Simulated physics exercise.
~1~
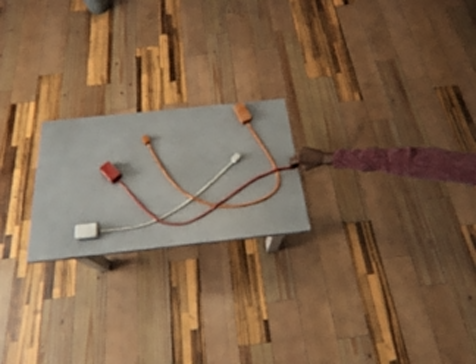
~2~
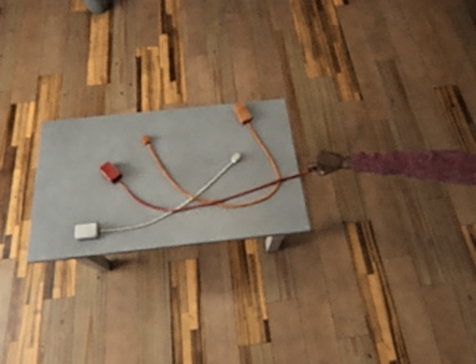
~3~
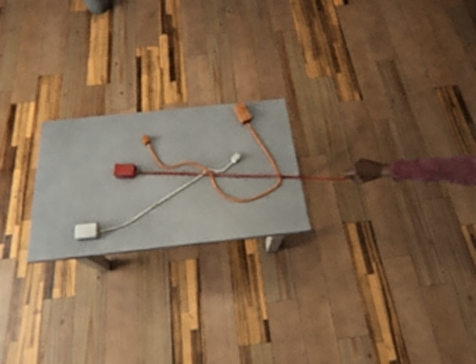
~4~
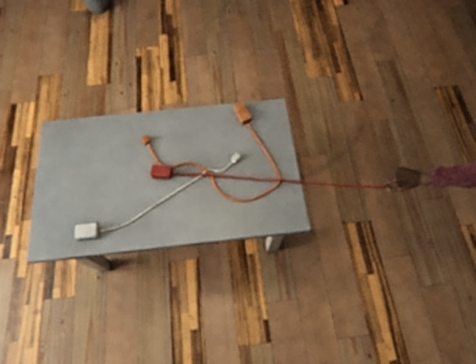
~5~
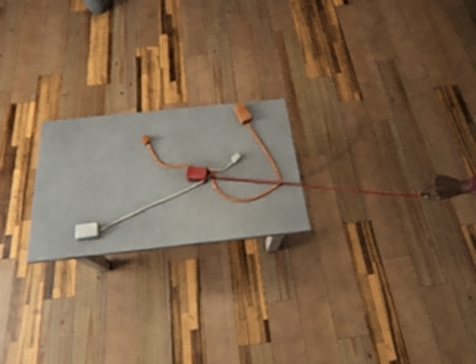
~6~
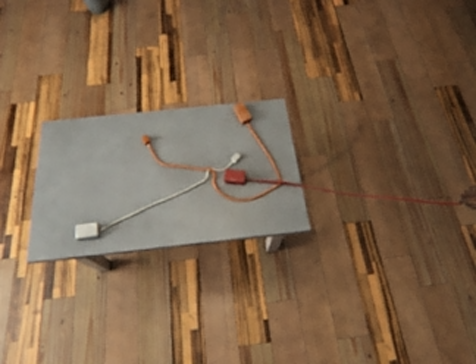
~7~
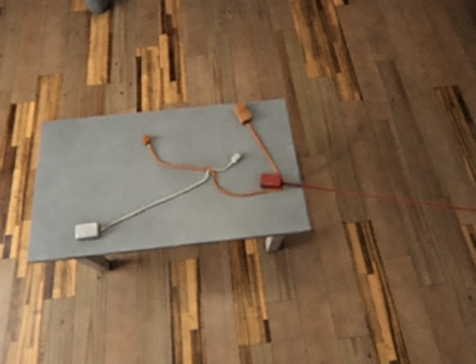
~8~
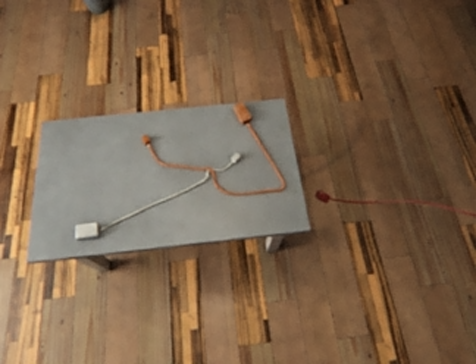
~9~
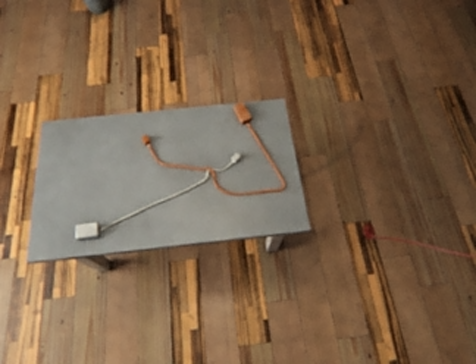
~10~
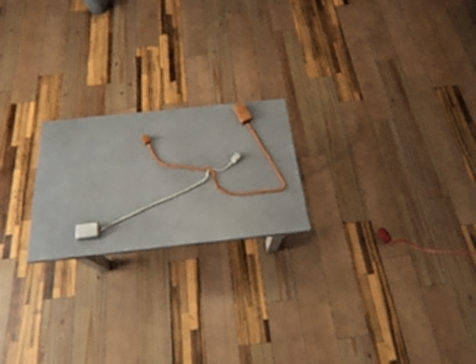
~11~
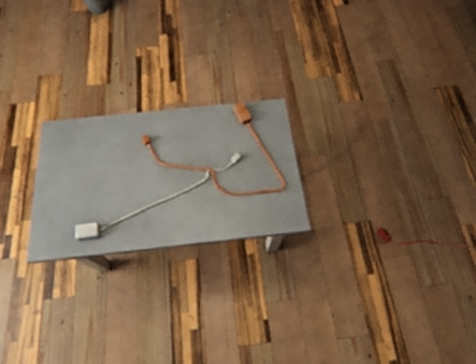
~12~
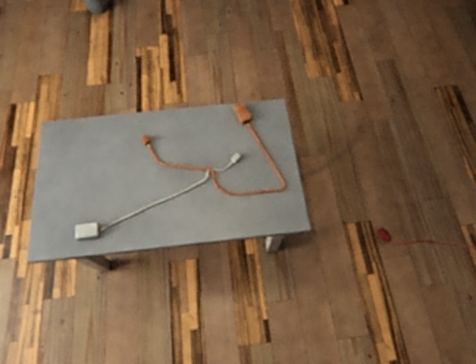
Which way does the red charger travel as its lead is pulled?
The red charger travels to the right, across the tabletop and off the table's right edge.
